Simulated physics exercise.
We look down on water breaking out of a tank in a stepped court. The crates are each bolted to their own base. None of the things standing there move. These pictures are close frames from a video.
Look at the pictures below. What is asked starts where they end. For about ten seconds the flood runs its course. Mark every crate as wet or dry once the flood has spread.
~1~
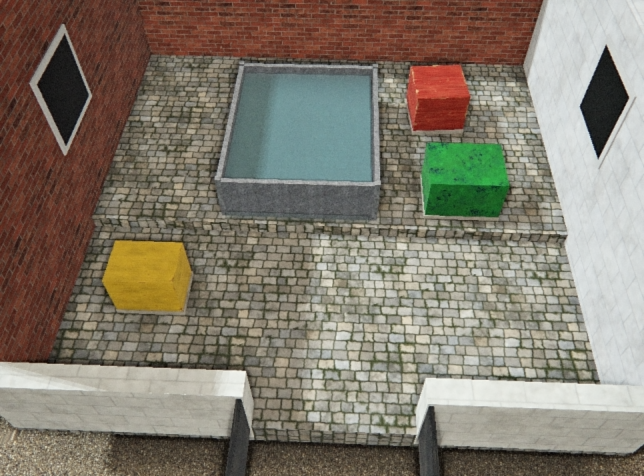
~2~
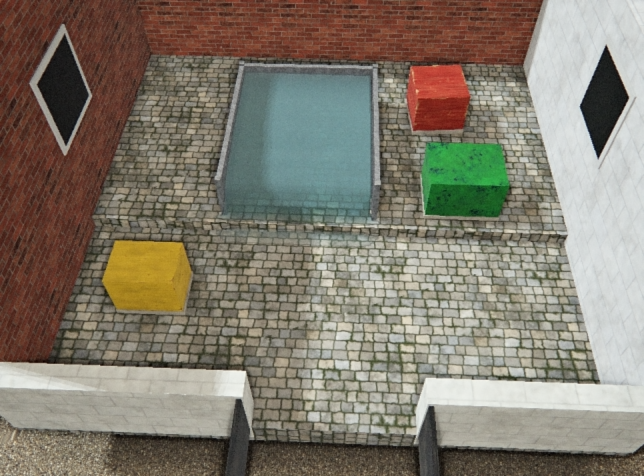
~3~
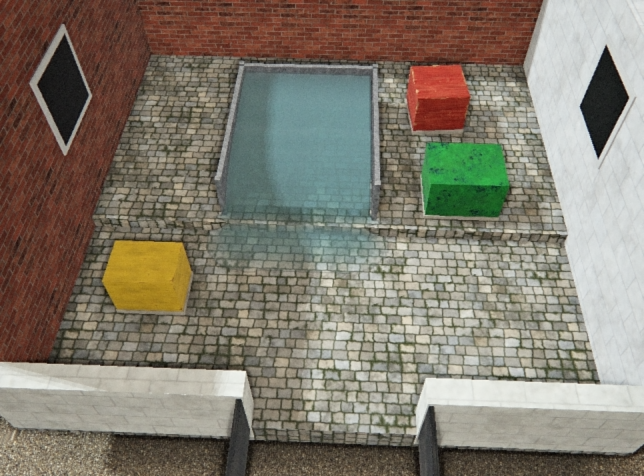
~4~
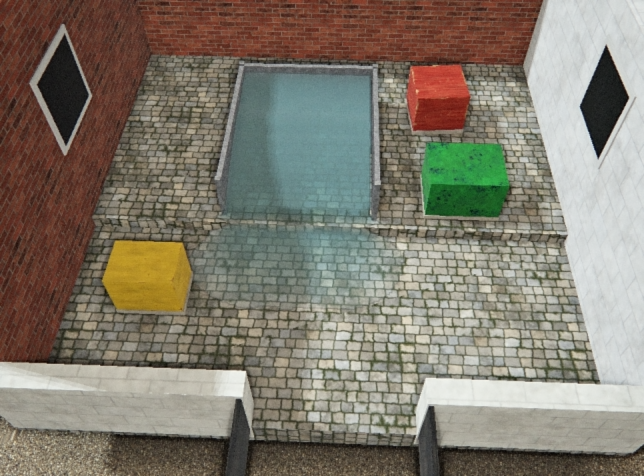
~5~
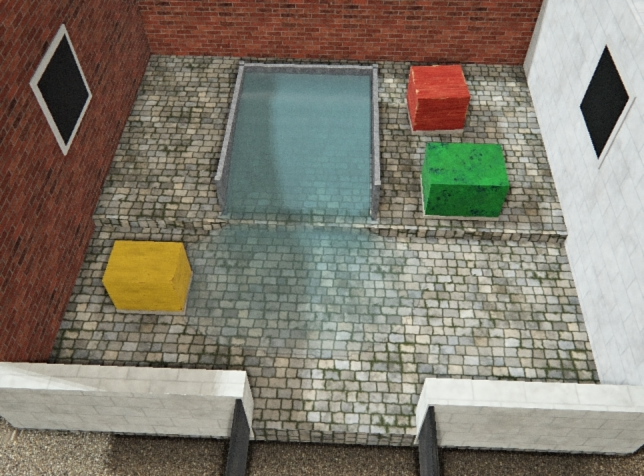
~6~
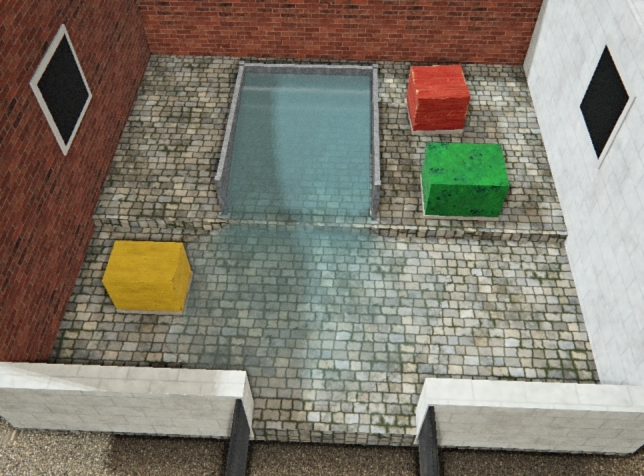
Green crate: Dry, red crate: Dry, yellow crate: Wet.
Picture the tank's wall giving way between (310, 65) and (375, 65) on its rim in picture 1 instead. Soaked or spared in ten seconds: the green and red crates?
The green crate is reached, the red crate is reached.
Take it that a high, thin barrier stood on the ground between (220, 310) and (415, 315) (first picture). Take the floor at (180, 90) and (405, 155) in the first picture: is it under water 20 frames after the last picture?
In order, I'd call them bare and bare.
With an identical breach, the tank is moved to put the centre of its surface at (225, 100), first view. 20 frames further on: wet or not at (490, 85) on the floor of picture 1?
Not reached.
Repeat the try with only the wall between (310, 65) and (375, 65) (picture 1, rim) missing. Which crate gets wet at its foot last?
The crate marked yellow.
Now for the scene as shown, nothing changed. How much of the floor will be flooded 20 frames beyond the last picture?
Roughly 45 percent, I'd say.
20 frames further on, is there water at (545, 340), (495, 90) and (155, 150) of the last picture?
Result by point, in sequence: Waterlogged, then unwetted, then unwetted.
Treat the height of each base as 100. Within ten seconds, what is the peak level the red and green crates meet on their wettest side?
The first reaches around 0 in a hundred, the second around 0.
A moment on, water covers 30 % of the floor; the green crate not reached, the red crate not reached, the yellow crate water round its plinth.
Next, water covers 35 % of the floor; the green crate not reached, the red crate not reached, the yellow crate water round its plinth.
Then, water covers 45 % of the floor; the green crate not reached, the red crate not reached, the yellow crate water round its plinth.
Later, water covers 50 % of the floor; the green crate not reached, the red crate not reached, the yellow crate water round its plinth.
In the end, water covers 50 % of the floor; the green crate stayed above the water, the red crate stayed above the water, the yellow crate was topped.
